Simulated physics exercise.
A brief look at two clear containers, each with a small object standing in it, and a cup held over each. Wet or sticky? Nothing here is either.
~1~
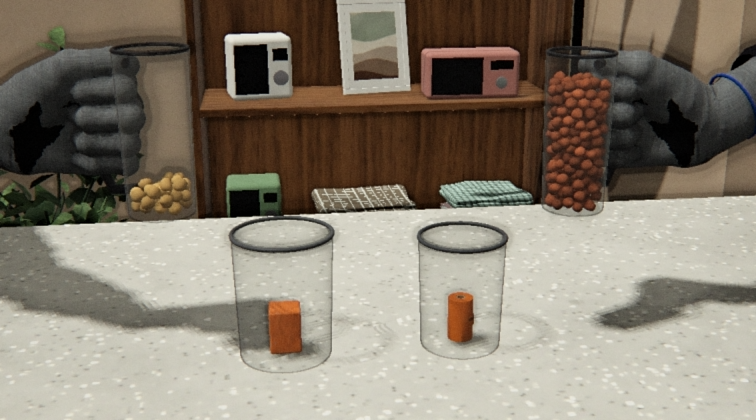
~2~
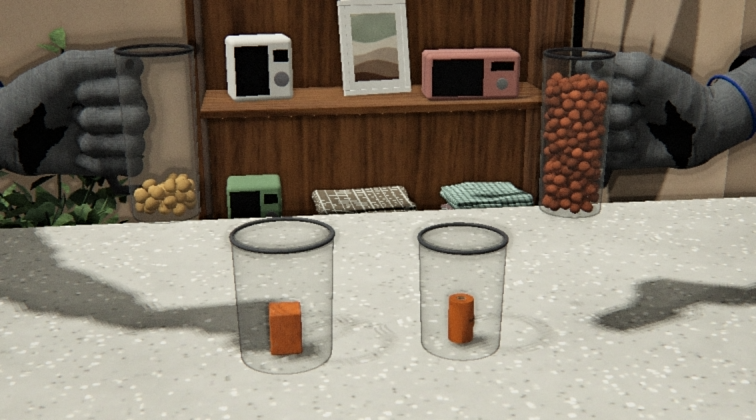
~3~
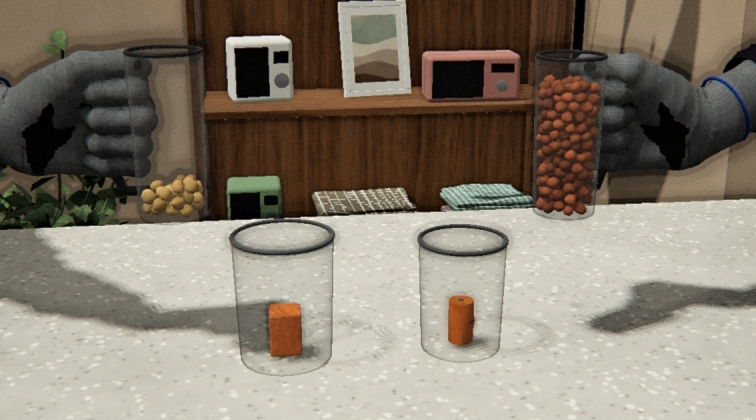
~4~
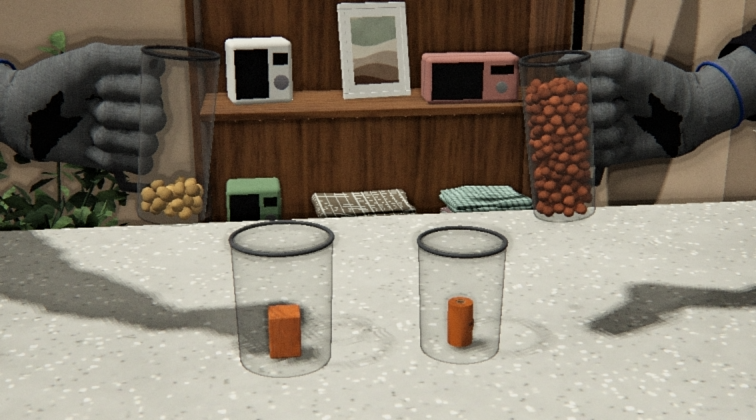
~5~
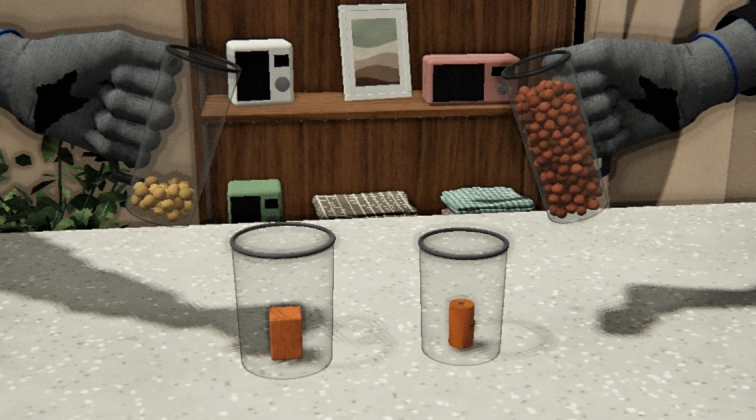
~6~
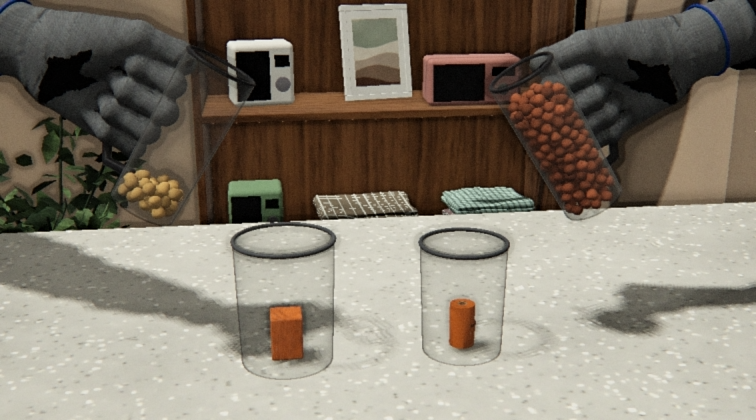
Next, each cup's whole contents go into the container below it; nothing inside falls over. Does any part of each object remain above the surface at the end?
Result: Left object: Never drops from view; right object: Fails to show.
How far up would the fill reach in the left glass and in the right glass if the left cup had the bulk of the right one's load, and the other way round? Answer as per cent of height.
55 % and 25 %.
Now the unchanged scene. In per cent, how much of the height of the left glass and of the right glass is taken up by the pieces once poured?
20 % left, 70 % right, roughly.
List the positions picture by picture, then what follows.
In the first picture, small block in the left glass (285, 327), reaching about a third of the way up; left cup (156, 133), a quarter full of dried chickpeas; small roll in the right glass (460, 317), reaching about a third of the way up; right cup (577, 132), nearly full of clay pellets.
In the second picture, left cup (161, 134), upright; right cup (574, 133), upright.
In the third picture, left cup (169, 135), upright; right cup (567, 135), upright.
In the fourth picture, left cup (176, 136), tipped 7°; right cup (560, 137), tipped 7°.
In the fifth picture, left cup (181, 138), tipped 19°; right cup (557, 139), tipped 19°.
In the sixth picture, small block in the left glass (287, 333); left cup (181, 138), tipped 31°; small roll in the right glass (462, 323); right cup (558, 139), tipped 31°.
Then, 0.29 s later than the last frame, left glass empty, all of its cupful still in the cup; right glass empty, all of its cupful still in the cup.
Then, 0.66 s later than the last frame, left glass empty, all of its cupful still in the cup; right glass empty, all of its cupful still in the cup.
Then, 1.06 s later than the last frame, left glass nearly empty, nearly all of its cupful still in the cup; right glass nearly empty, the larger part of its cupful still in the cup.
When it is over, left glass a quarter full (surface near (287, 331)), nothing beside it; right glass two thirds full (surface near (463, 275)), a scatter of pieces on the counter; the left thing is still showing; the right thing is covered.
